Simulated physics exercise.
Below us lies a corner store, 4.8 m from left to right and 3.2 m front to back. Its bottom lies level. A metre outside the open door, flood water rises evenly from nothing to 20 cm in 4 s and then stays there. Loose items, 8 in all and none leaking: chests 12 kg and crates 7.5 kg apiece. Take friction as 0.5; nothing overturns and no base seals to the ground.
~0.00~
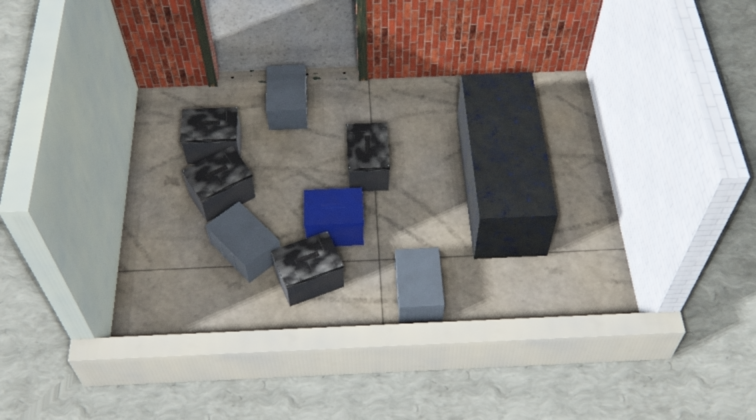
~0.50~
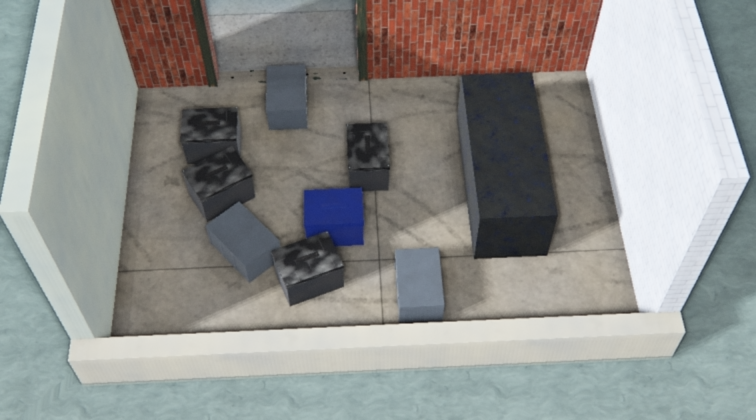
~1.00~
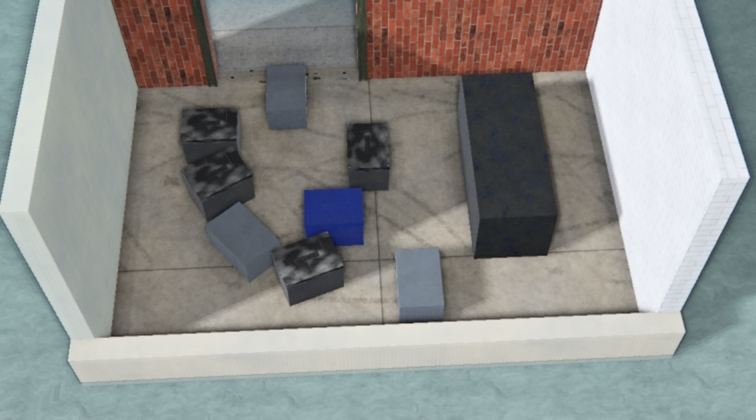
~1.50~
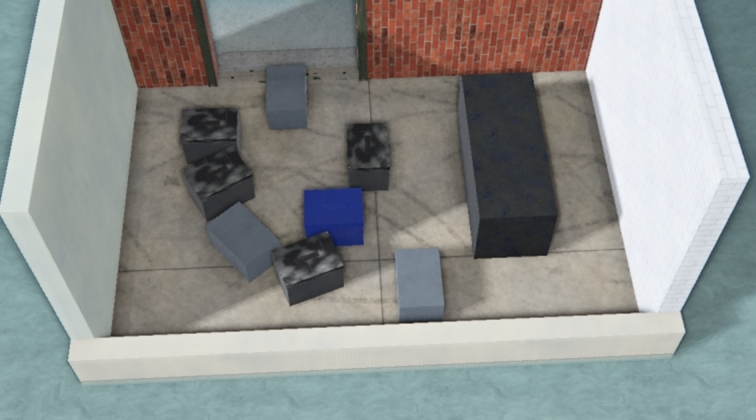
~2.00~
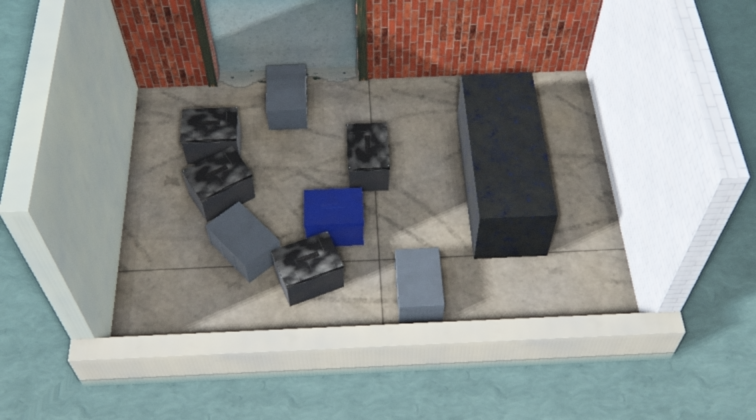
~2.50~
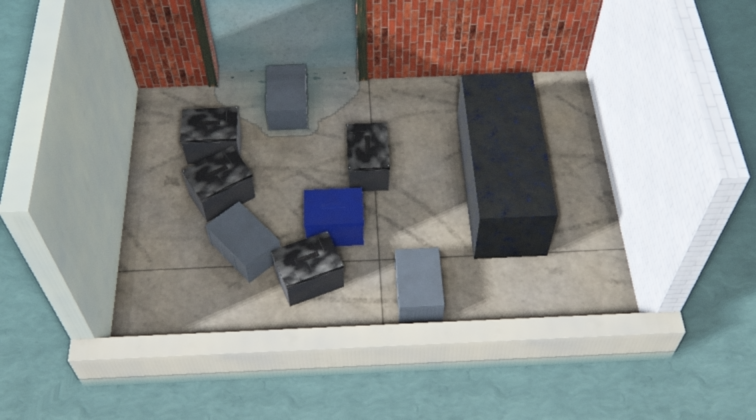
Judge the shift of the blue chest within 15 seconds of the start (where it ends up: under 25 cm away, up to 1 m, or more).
Blue chest ends far away.
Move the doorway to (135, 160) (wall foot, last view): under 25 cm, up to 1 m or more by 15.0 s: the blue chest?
Then the blue chest travels far.
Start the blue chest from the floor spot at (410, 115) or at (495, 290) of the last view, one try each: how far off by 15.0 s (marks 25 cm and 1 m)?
In that order: It travels far; it ends far away.
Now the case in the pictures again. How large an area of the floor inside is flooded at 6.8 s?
Roughly 12 m2.
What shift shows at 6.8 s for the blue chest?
Roughly 100 cm by then.
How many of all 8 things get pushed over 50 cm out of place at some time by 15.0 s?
That makes 8.
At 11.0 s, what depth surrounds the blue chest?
Roughly 10 cm.
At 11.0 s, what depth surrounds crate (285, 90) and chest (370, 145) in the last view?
Roughly 14 and 8 cm.
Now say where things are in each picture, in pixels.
The first picture shows the blue chest at (333, 206) rests on the ground; 0.0 m2 under water; 0 of 8 have shifted.
The second picture shows the blue chest at (333, 206), on the bottom; 0.0 m2 under water; 0 of 8 have shifted.
The third picture shows the blue chest at (333, 206), on the bottom; water covers 0.0 m2; 0 of 8 have shifted.
The fourth picture shows the blue chest at (333, 206) rests on the ground; water covers 0.0 m2; 0 of 8 have shifted.
The fifth picture shows the blue chest at (333, 206) rests on the ground; 0.0 m2 under water; 0 of 8 have shifted.
The sixth picture shows the blue chest at (333, 206), on the bottom; 0.4 m2 under water; 0 of 8 have shifted.
After 3.5 s the blue chest is near (333, 206), 0.0 m from its start, aground; 1 afloat.
After 6.8 s the blue chest is near (385, 295), 1.1 m from its start, afloat; 7 afloat.
After 11.0 s the blue chest is near (583, 208), 2.3 m from its start, afloat; 8 afloat.
After 15.0 s the blue chest is near (550, 71), 2.7 m from its start, afloat; 8 afloat.
